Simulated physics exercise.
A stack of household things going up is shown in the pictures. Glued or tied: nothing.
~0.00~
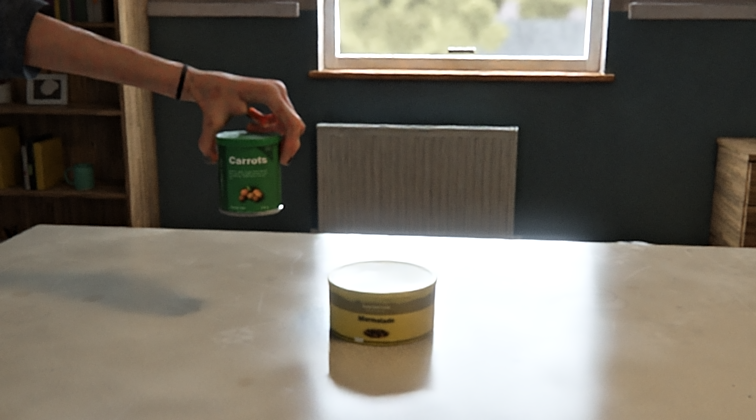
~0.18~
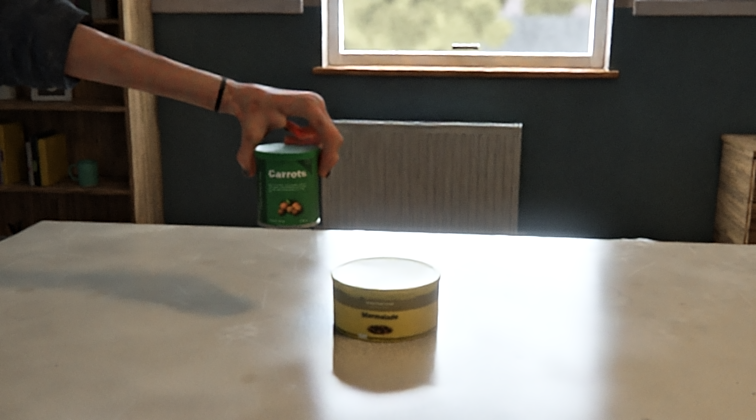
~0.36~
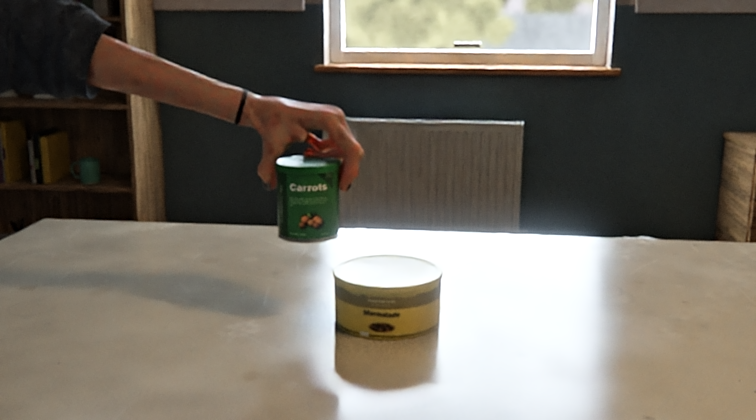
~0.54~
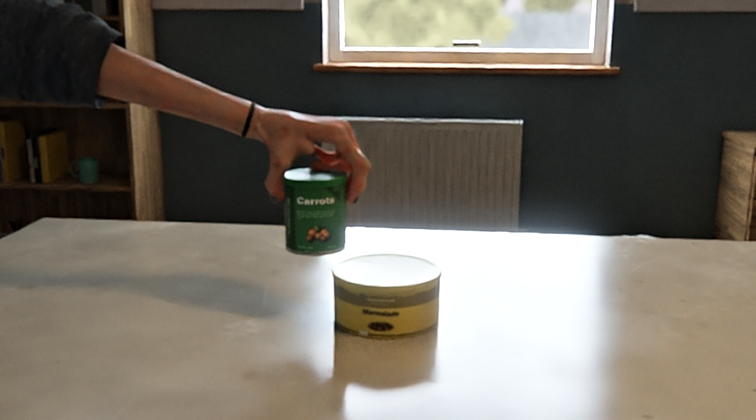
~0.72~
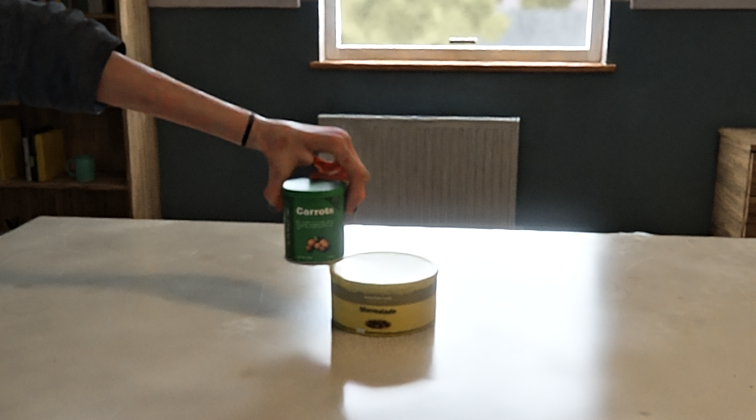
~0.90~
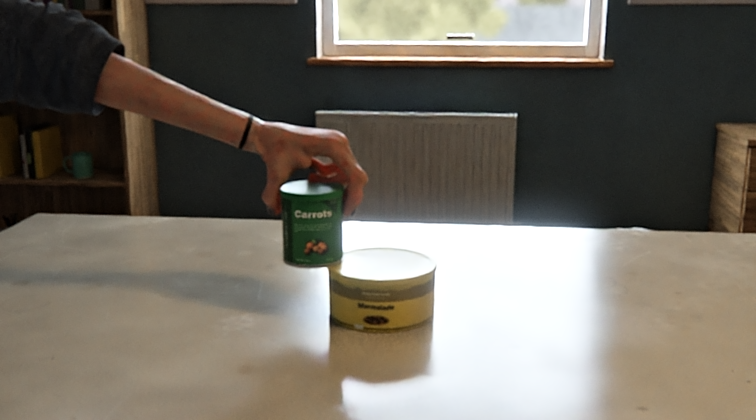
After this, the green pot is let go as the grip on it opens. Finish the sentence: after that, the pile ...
The pile collapses.
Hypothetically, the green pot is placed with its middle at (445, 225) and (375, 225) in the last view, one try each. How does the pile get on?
The first try leaves the pile knocked down, the second leaves it standing.
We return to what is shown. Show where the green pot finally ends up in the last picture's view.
It ends up close to (247, 279).
After 1.20 s, green pot now fallen.
After 1.30 s, things are still on the move.
After 2.30 s, nothing new.
In the end (4.0 s), fallen, green pot; yellow tub unmoved. At the end, from the last picture's camera, green pot near (247, 278). The pile loses its balance.
